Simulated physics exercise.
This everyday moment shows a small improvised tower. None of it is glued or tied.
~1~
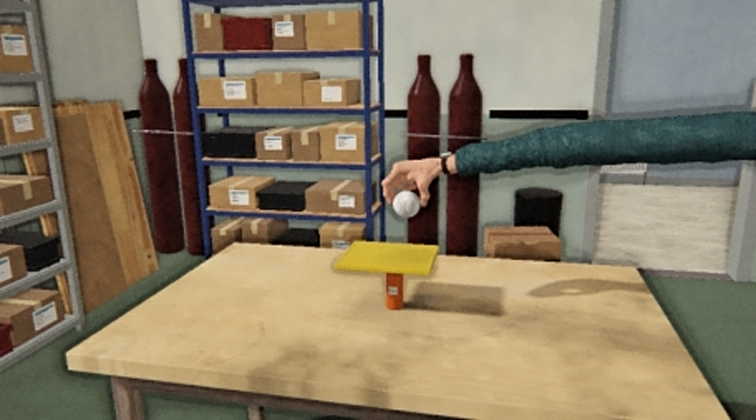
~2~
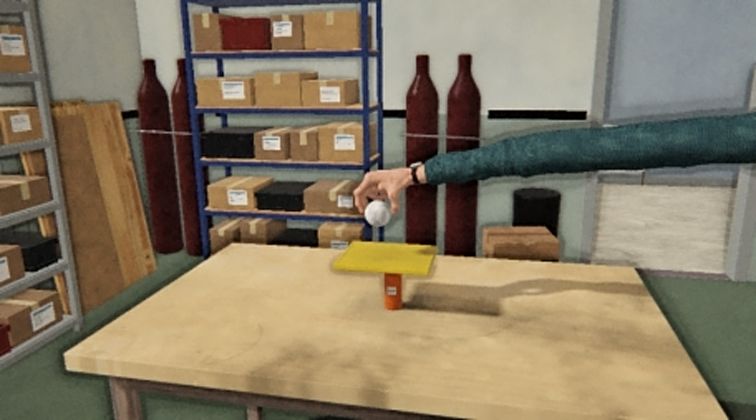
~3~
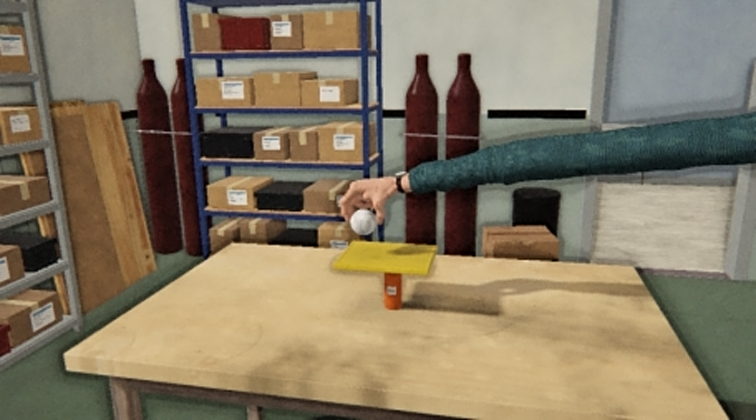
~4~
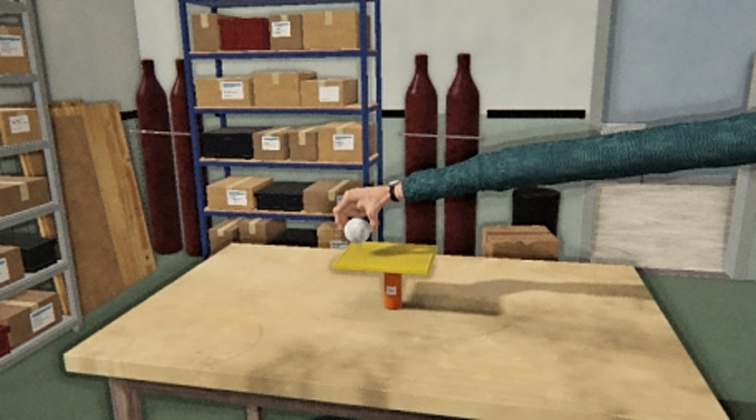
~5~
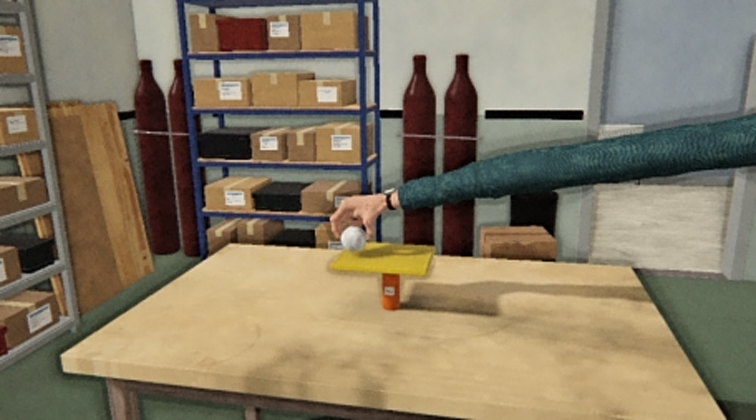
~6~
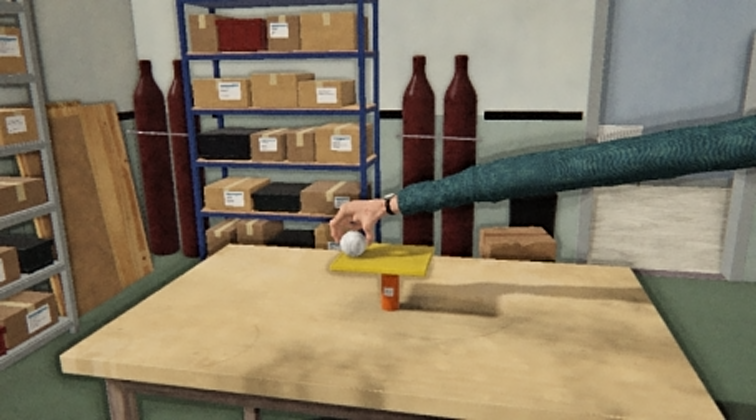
To begin with, a hand reaching in from the right holds a white, round object above a yellow slab balanced on an orange cylinder on a wooden table. The hand moves a short way left, then lowers the object onto the slab's left side, fingers still gripping it.
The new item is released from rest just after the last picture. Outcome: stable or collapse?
Collapse.
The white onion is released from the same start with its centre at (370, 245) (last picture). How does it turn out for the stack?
What happens next is that it goes down.
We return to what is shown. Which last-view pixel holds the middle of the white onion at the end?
The object finishes somewhere near (350, 295).
Then, 0.30 s after the last picture, white onion now fallen; yellow lid tipped 65° from how it was.
Then, 0.60 s after the last picture, yellow lid now fallen.
At rest, fallen, white onion and yellow lid; orange shaker in place. Seen from the same camera at the end, white onion near (350, 295). The stack loses its balance.
